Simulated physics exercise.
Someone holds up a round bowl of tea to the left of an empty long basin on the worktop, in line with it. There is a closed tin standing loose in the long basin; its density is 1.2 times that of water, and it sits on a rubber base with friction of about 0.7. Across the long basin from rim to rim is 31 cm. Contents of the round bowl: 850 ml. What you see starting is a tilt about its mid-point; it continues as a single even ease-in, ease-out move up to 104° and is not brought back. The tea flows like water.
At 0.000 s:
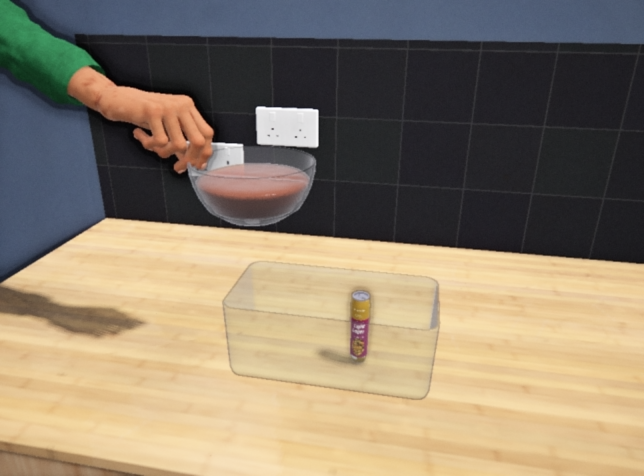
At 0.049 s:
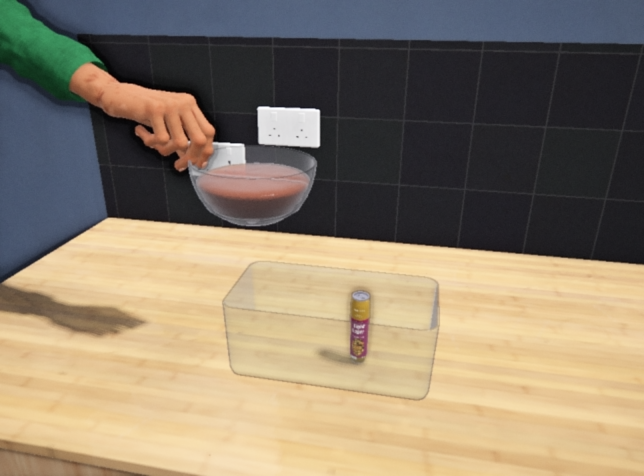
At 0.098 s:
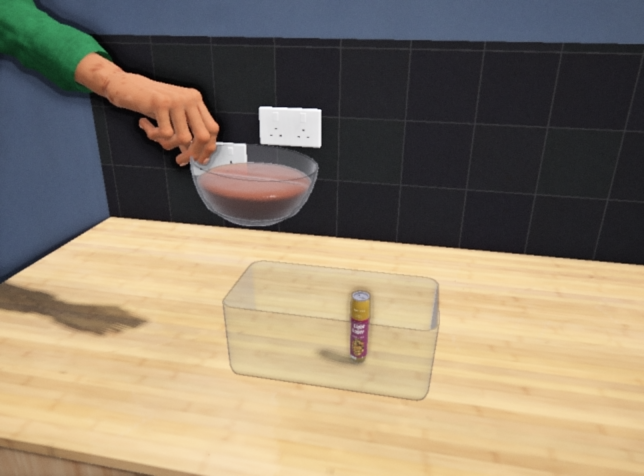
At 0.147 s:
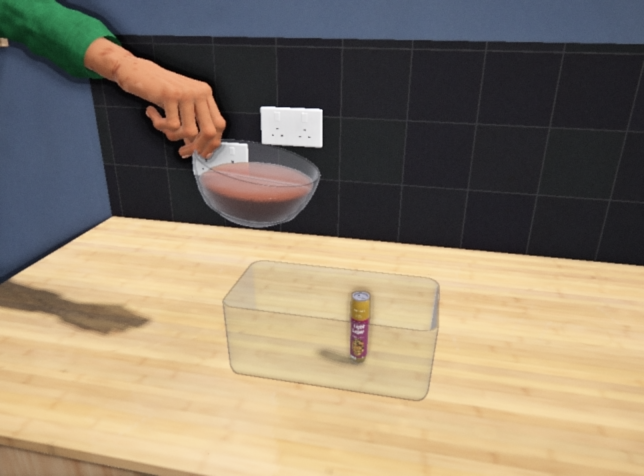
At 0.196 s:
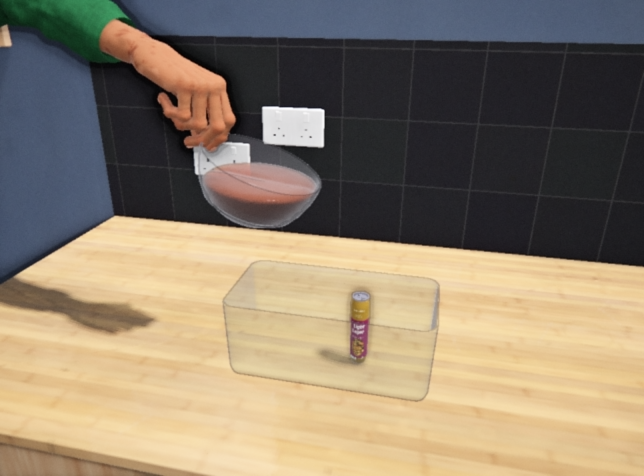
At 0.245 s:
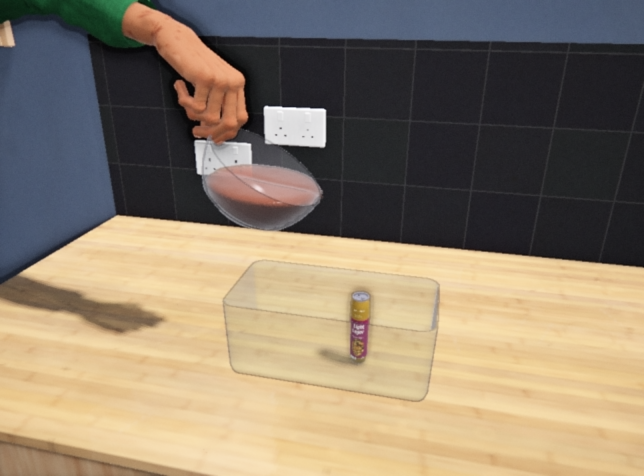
A hand in a green sleeve holds a clear round bowl of reddish-brown tea above a pale wooden worktop, seen from slightly above, against dark tiles, white sockets and a blue wall. Below and to the right sits a clear long basin with a small purple tin with a gold top standing inside. The bowl, level at first, tilts steadily down to the right as the hand rises and moves rightward.
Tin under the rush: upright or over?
Over.
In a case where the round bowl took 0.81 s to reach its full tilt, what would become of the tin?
After the tilt, the tin is still standing.
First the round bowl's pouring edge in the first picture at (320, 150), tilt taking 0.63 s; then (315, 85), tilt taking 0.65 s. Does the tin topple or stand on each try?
Try 1: Tipped over; try 2: Still standing.
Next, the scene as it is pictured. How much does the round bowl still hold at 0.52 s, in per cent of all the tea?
Roughly 16 %.
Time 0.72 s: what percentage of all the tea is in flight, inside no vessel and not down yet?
Roughly 4 per cent.
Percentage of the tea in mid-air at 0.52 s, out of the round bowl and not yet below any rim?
Some 46 % is the figure.
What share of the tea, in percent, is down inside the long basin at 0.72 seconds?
96 per cent or thereabouts.
After 0.52 s the tilt is 93° and 17 per cent is still to pour; the tin stands where it began.
After 0.72 s the tilt is 104° and 1 per cent is still to pour; the tin leans 5°.
After 0.92 s the tilt is 104° and 0 per cent is still to pour; the tin leans 12°.
After 1.15 s the tilt is 104° and 0 per cent is still to pour; the tin lies on its side.
In the end the tin lies on its side.
